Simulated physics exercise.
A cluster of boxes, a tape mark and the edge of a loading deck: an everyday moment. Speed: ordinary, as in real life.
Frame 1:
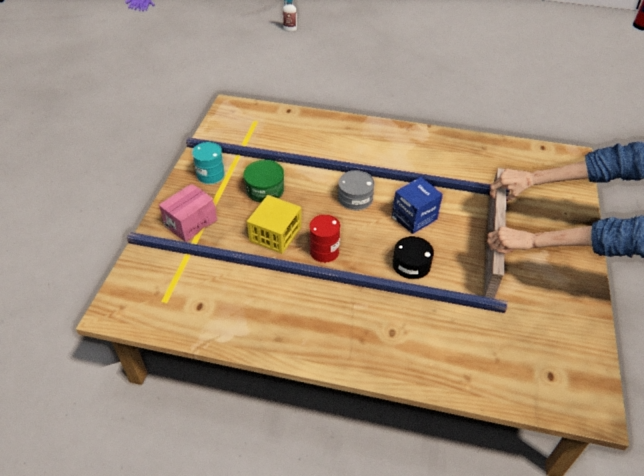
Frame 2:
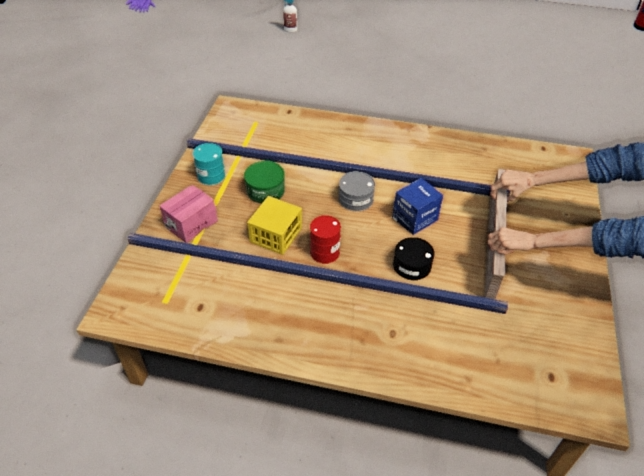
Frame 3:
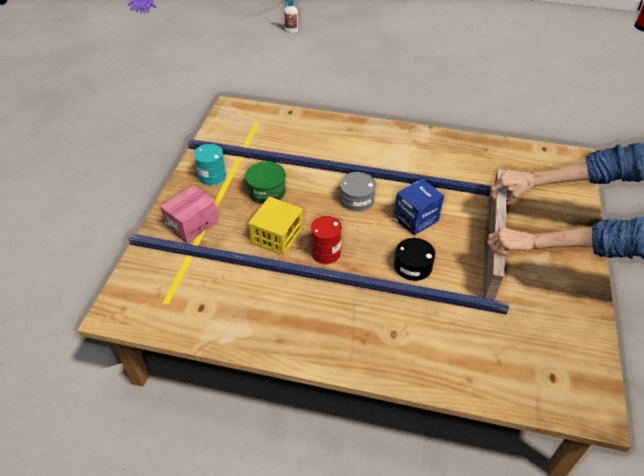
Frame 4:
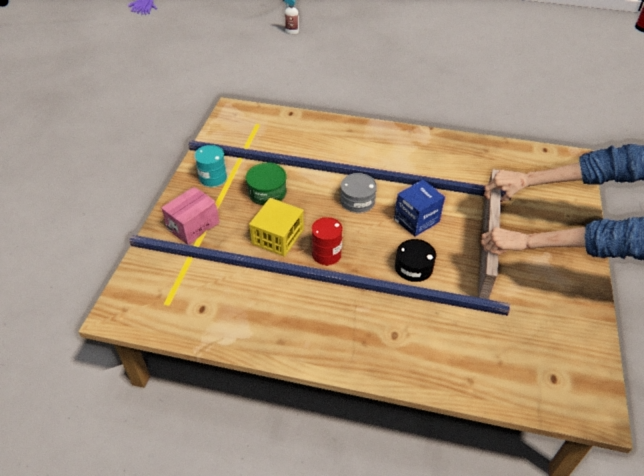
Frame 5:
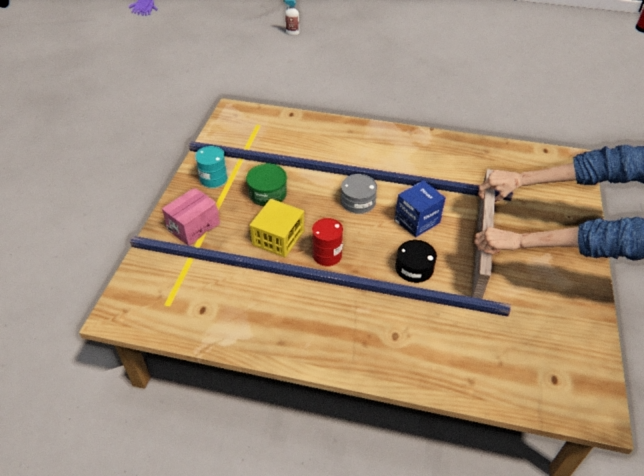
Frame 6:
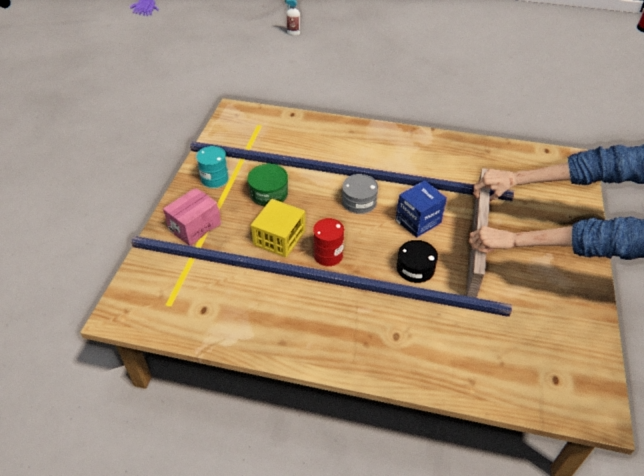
Two hands held a wooden plank upright between two blue rails on a table, then slid it slightly left toward a scattered group of colourful canisters and boxes, which stayed still.
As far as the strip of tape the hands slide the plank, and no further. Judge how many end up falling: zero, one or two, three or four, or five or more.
It will most likely knock one or two off.
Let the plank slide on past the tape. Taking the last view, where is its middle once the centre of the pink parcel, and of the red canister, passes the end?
Middle: Roughly (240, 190); roughly (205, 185).
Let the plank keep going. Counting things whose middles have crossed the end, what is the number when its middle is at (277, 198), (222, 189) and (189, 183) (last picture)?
0; 2; 5.
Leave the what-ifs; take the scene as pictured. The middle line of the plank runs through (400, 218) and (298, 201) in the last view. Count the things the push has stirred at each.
Note: First position 3; second position 6.
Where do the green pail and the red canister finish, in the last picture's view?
The first ends close to (183, 169), the second close to (155, 221).
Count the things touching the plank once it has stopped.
3 in contact.
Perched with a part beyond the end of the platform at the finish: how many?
I'd say 2 of them.
Soon after, none off yet; turquoise canister at rest near (213, 167); pink parcel at rest near (193, 216); green pail at rest near (268, 185).
Then, none off yet; turquoise canister at rest near (213, 167); pink parcel at rest near (193, 216); green pail moved a little near (260, 184).
By the end, the number that fall off is one or two; fallen, pink parcel and turquoise canister.
